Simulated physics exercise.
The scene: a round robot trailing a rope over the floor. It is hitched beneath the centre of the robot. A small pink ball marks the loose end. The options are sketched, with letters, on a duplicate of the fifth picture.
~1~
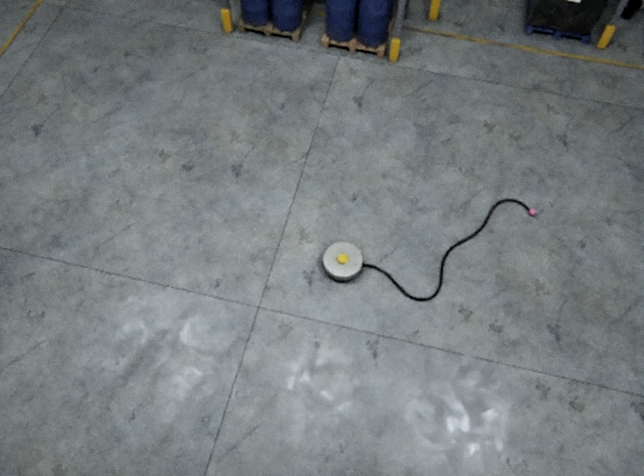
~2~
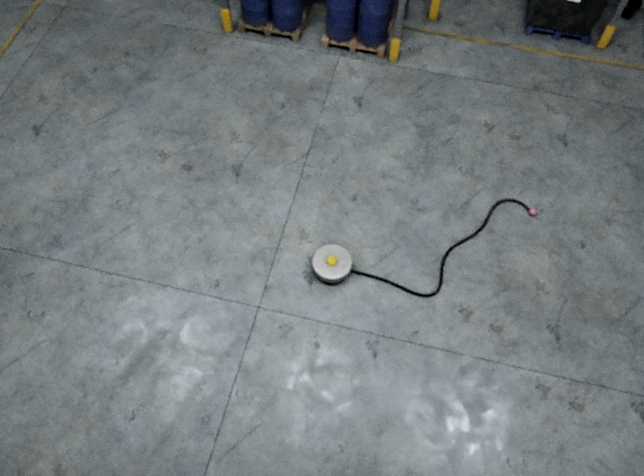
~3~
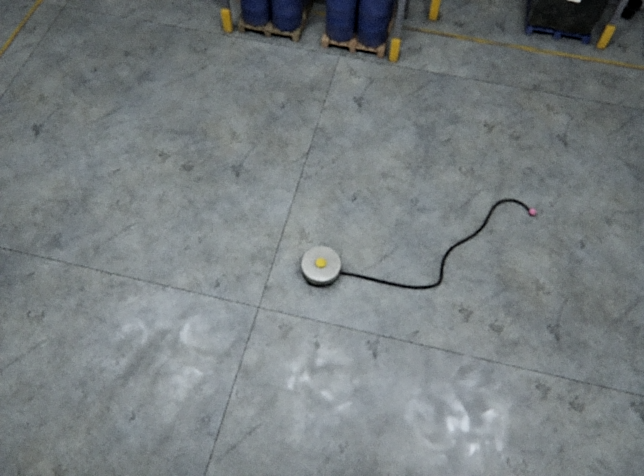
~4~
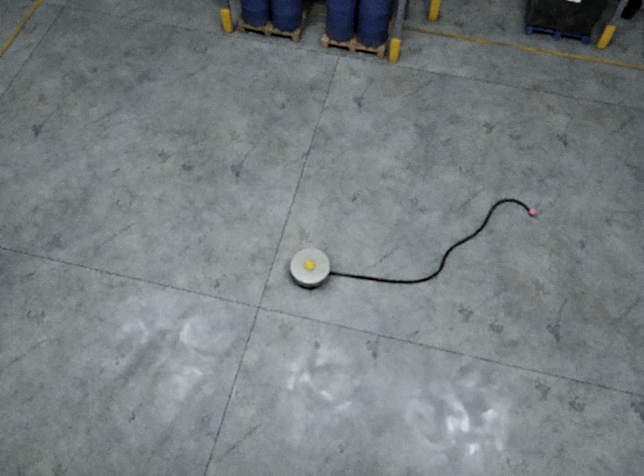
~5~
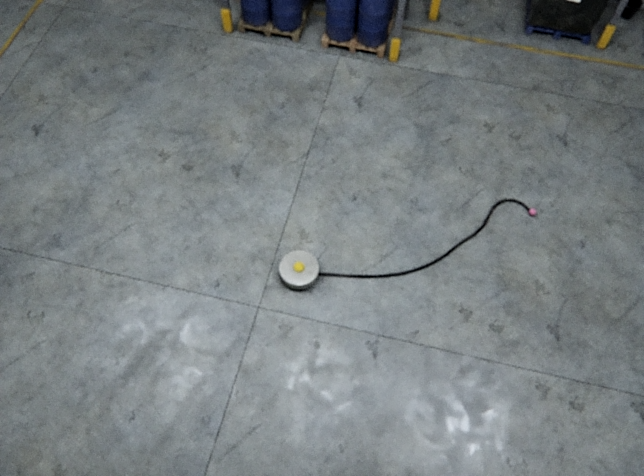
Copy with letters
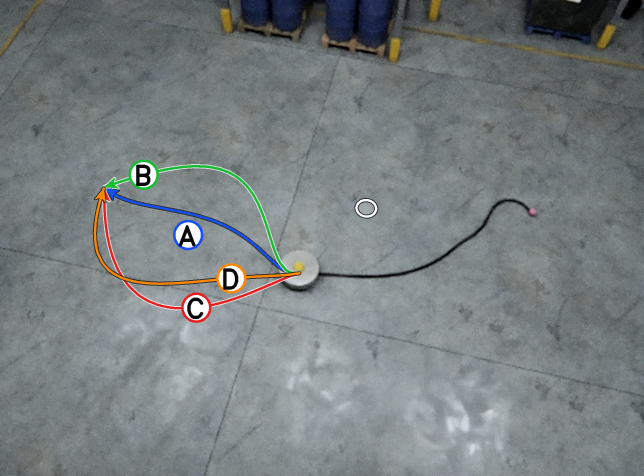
The video shows a round, pale robot with a yellow centre moving slowly left and slightly downward across a grey warehouse floor, pulling a dark rope whose curves near the robot gradually straighten while its pink-tipped far end stays still.
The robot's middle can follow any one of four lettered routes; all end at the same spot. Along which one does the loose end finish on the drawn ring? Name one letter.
Route B brings it to the ring.
On the marked copy, A from (299, 273) via (206, 218) to (105, 188); B from (299, 273) via (236, 177) to (104, 187); C from (299, 273) via (149, 301) to (104, 188); D from (299, 273) via (148, 283) to (104, 188); the ring at (366, 208).
With B. Early on, robot (255, 195), middle of the rope (385, 237), free end (512, 211).
Further on, robot (175, 164), middle of the rope (303, 195), free end (433, 220).
At the end, robot (102, 183), middle of the rope (238, 189), free end (367, 207); the free end is on the ring.
As for the rest, A leaves the free end at (365, 227); C leaves the free end at (347, 260); D leaves the free end at (347, 252).
